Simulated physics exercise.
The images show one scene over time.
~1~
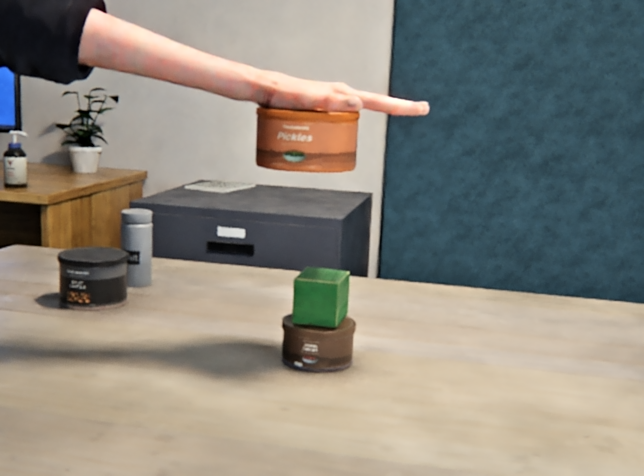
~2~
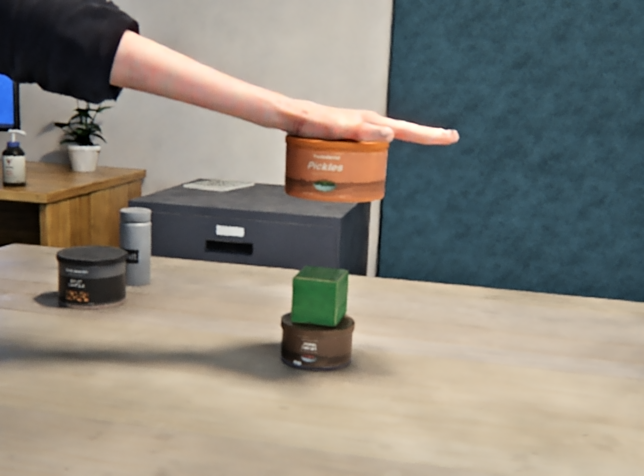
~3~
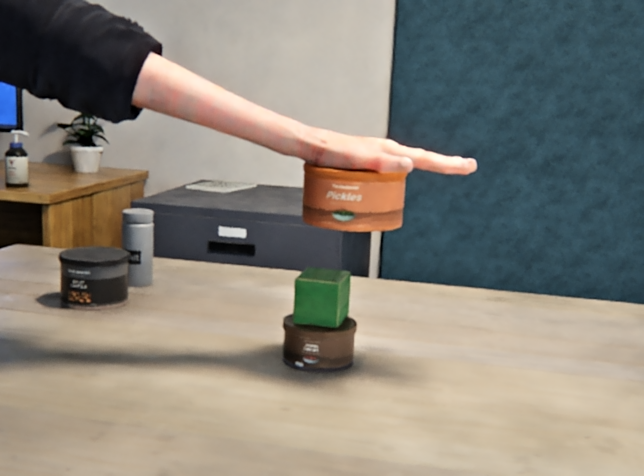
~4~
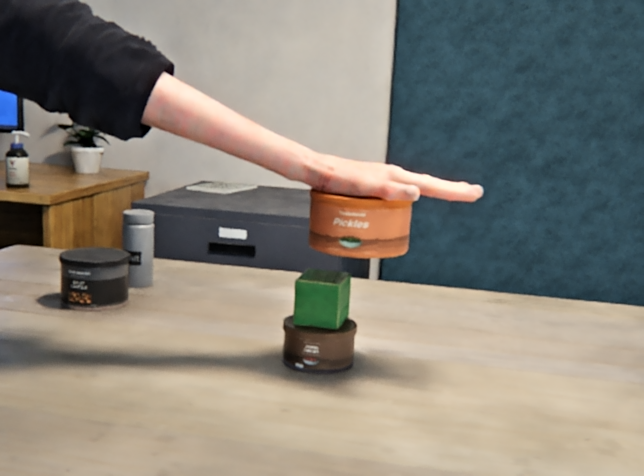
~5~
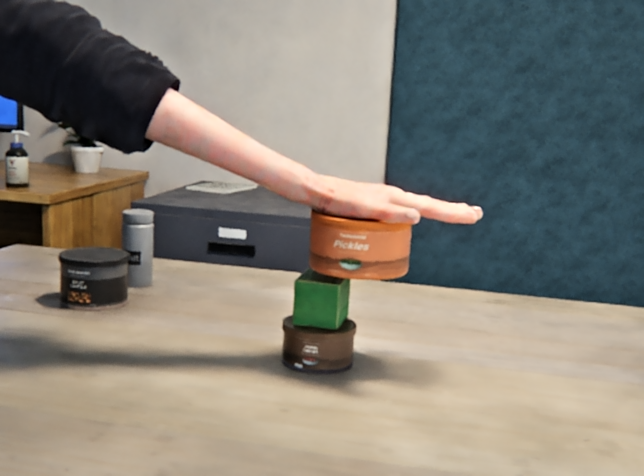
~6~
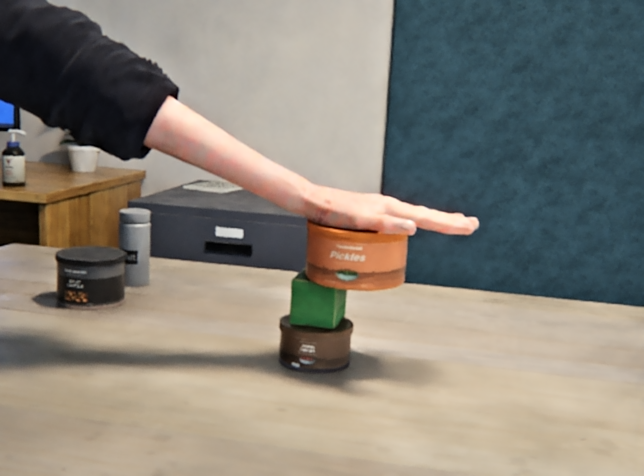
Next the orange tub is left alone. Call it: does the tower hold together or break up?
It breaks up.
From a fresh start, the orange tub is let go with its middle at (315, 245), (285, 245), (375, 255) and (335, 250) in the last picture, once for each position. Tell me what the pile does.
Result per case: First still standing, second toppled, third toppled, fourth still standing.
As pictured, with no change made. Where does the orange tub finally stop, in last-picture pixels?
I'd say around (481, 353) in the last view.
Then, 0.30 s later than the last frame, orange tub now fallen.
Then, 0.40 s later than the last frame, things are still on the move.
Then, 0.60 s later than the last frame, as before.
Then, 1.40 s later than the last frame, nothing new.
When it is over, fallen, orange tub; the other 4 as before. End places, in pixels of the last picture, orange tub near (481, 353). The pile loses its balance.
